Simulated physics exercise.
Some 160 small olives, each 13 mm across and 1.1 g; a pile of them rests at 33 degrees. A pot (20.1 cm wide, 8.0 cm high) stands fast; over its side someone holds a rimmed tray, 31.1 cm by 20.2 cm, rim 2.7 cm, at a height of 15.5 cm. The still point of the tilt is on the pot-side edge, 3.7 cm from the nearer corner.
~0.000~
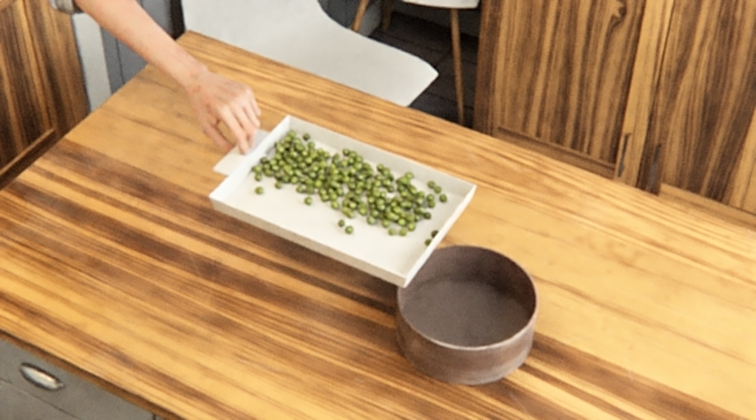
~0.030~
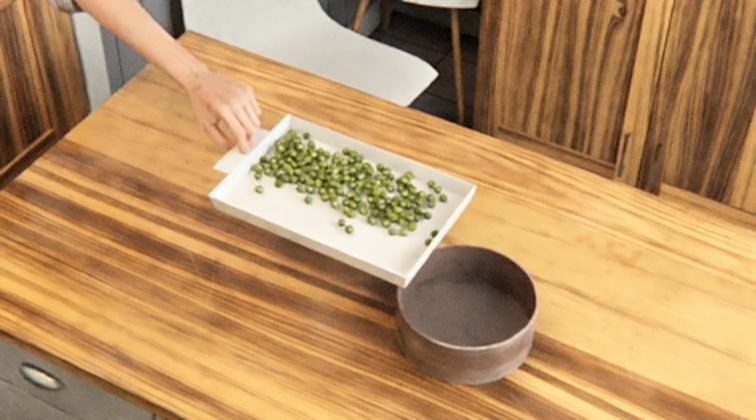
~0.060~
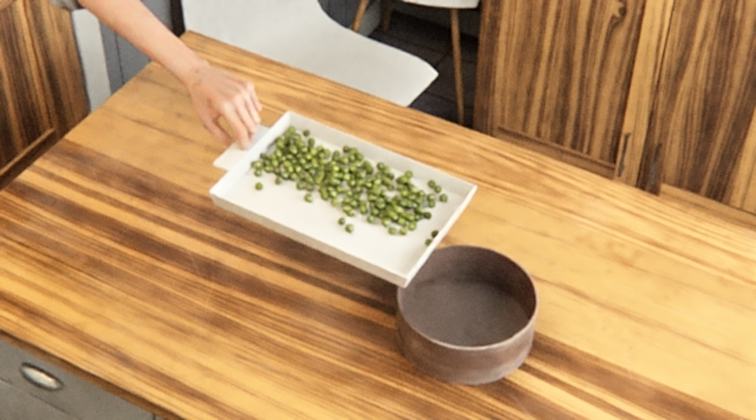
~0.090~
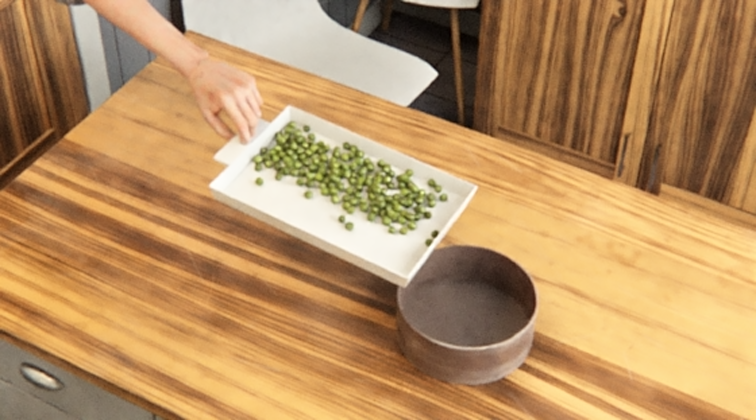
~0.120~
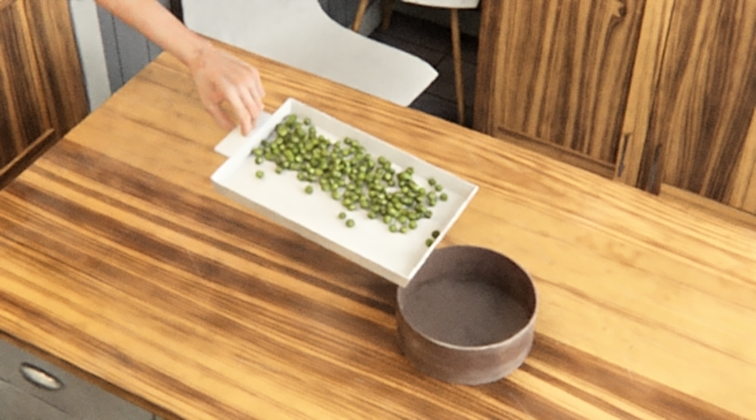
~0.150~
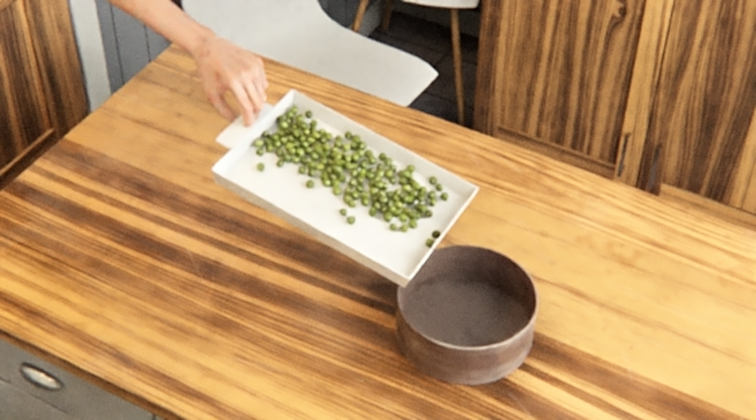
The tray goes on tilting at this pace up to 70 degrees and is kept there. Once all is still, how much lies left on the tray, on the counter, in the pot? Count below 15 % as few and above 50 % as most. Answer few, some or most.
Tray most, counter few, pot some.
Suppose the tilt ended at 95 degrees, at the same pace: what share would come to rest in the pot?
Then about 90 per cent.
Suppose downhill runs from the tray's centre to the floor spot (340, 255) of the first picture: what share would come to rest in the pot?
Some 0 per cent.
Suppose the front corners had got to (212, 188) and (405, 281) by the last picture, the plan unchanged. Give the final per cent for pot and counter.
Pot 0, counter 50.
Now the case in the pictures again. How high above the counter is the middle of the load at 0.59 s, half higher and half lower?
Roughly 22 cm.
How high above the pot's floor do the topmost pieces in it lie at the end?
Roughly 2.0 cm.
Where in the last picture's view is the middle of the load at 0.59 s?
Around (431, 186).
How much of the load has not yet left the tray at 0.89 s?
Some 65 per cent of the load.
Then, at 0.41 s, tilt 40 degrees; the tray holds 100 %, the pot 0 %.
After 0.59 s, tilt 60 degrees; the tray holds 100 %, the pot 0 %.
After 0.89 s, tilt 70 degrees; the tray holds 65 %, the pot 30 %.
By 1.8 s all is still; tray 60 %, counter 5 %, pot 35 %.
